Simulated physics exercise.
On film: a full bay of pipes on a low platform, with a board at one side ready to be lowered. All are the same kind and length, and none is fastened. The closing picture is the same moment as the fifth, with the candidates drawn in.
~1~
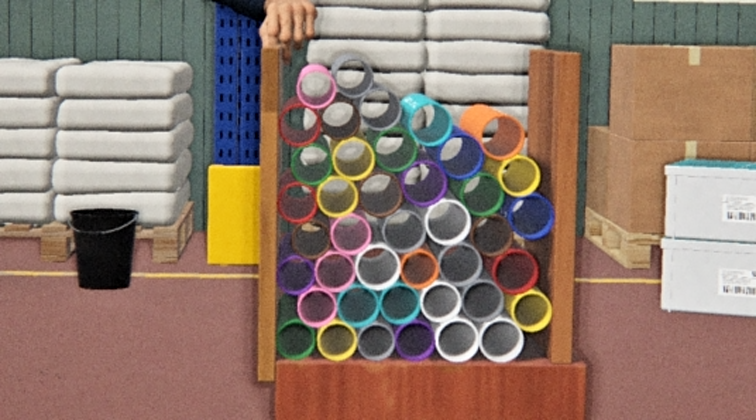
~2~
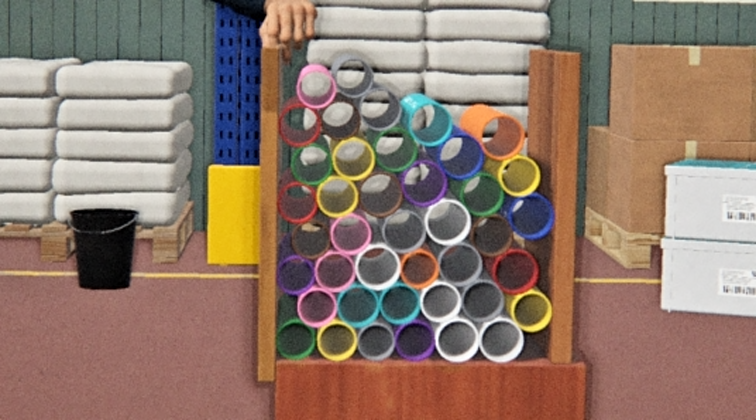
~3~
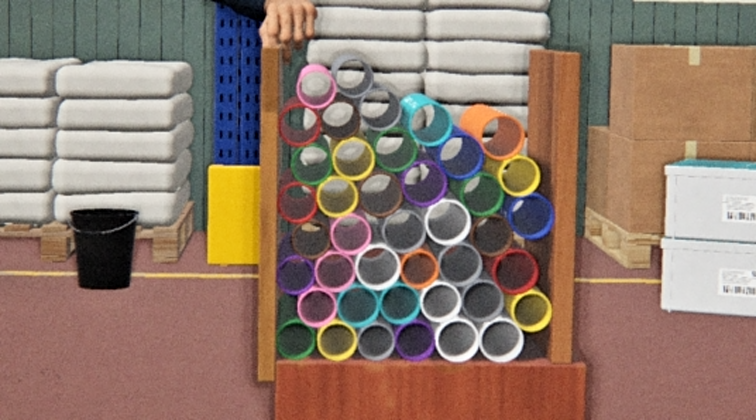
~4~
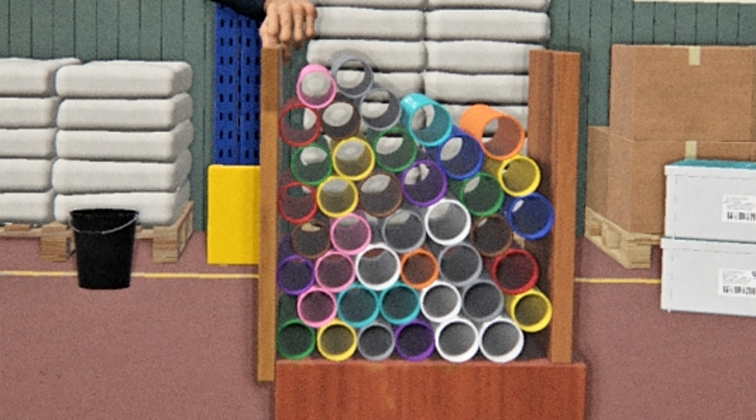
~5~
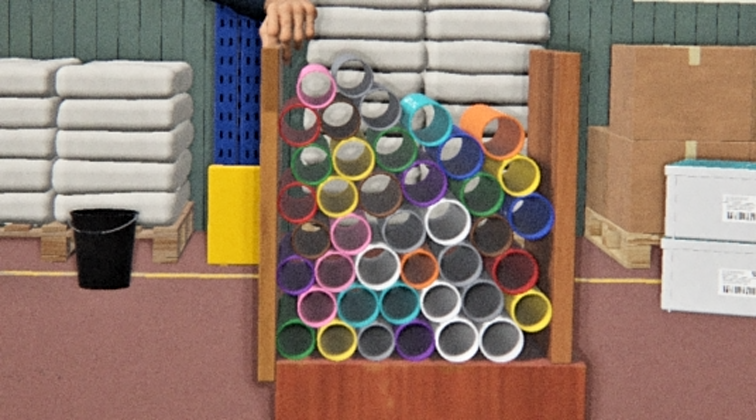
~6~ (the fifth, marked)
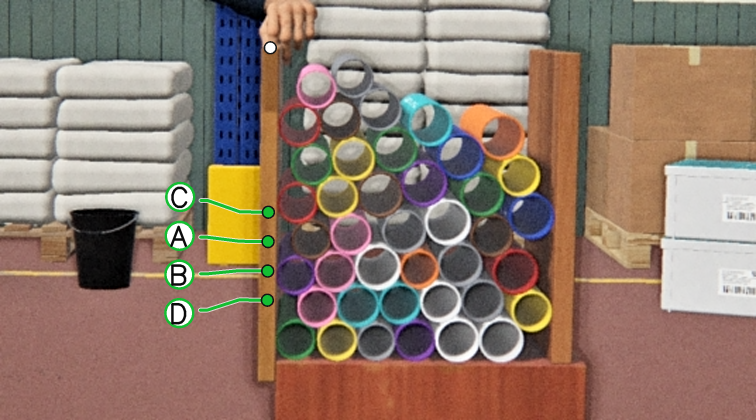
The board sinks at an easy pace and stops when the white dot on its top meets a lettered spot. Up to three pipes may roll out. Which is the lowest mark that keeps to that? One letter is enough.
Stop at C.
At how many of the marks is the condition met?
The number is one.
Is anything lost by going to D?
Yes.
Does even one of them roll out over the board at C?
Yes.
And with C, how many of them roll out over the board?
It comes to two.
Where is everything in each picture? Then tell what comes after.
The first frame shows a brown pipe (341, 120); a grey pipe (354, 78); side board (271, 201).
The second frame shows side board (271, 201); a green pipe (296, 341).
The third frame shows a white pipe (501, 340); a white pipe (441, 302).
The fourth frame shows a brown pipe (312, 240); a red pipe (298, 203).
The fifth frame shows a brown pipe (381, 195); a green pipe (483, 195); a brown pipe (341, 120).
On the copy, A at (268, 242); B at (268, 271); C at (268, 212); D at (267, 300); the white dot at (270, 48).
On C. First, top of the board (278, 120).
Then, top of the board (277, 202).
Finally, top of the board (277, 211), two out over the board.
By contrast, A more than three out over the board; B more than three out over the board; D more than three out over the board.
